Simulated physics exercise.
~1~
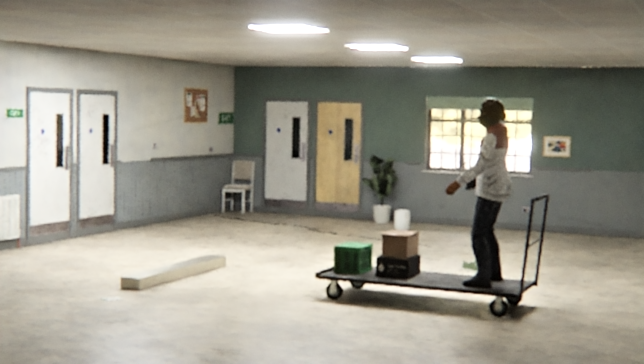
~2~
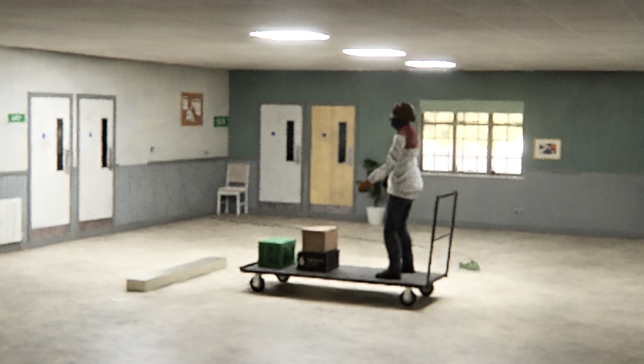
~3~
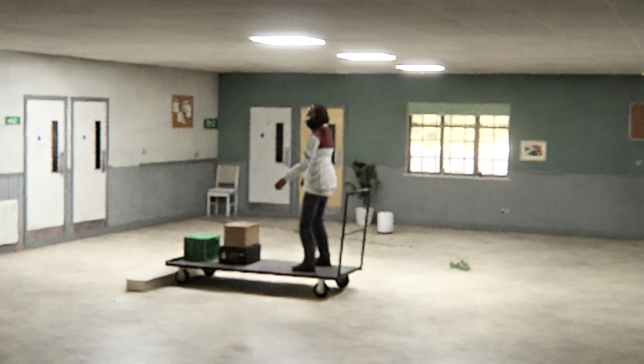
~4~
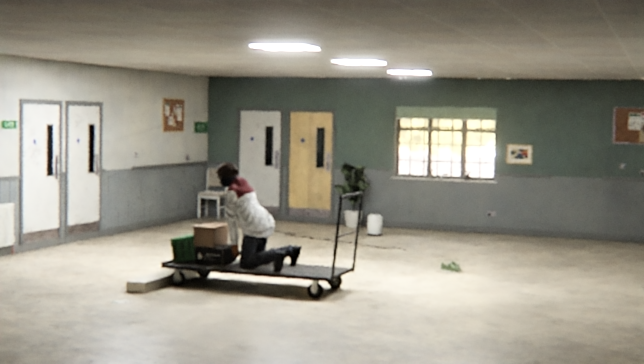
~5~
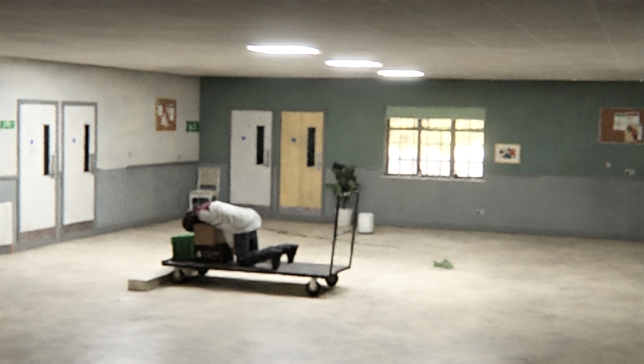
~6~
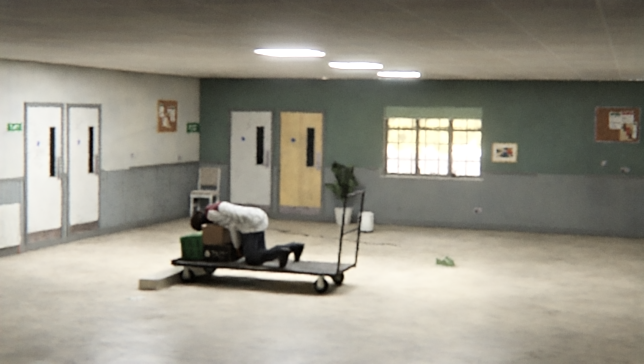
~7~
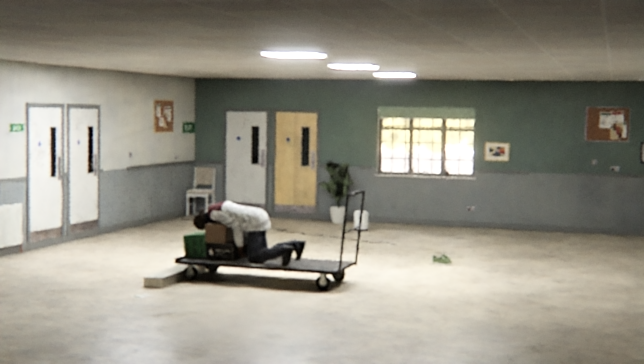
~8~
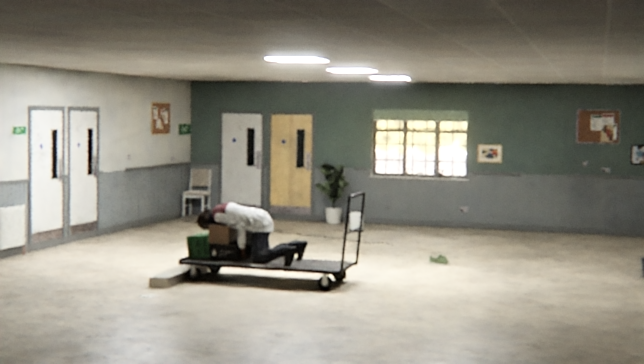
Person riding a flatbed trolley left into a kerb, dropping to their knees and slumping over the boxes and green crate aboard.
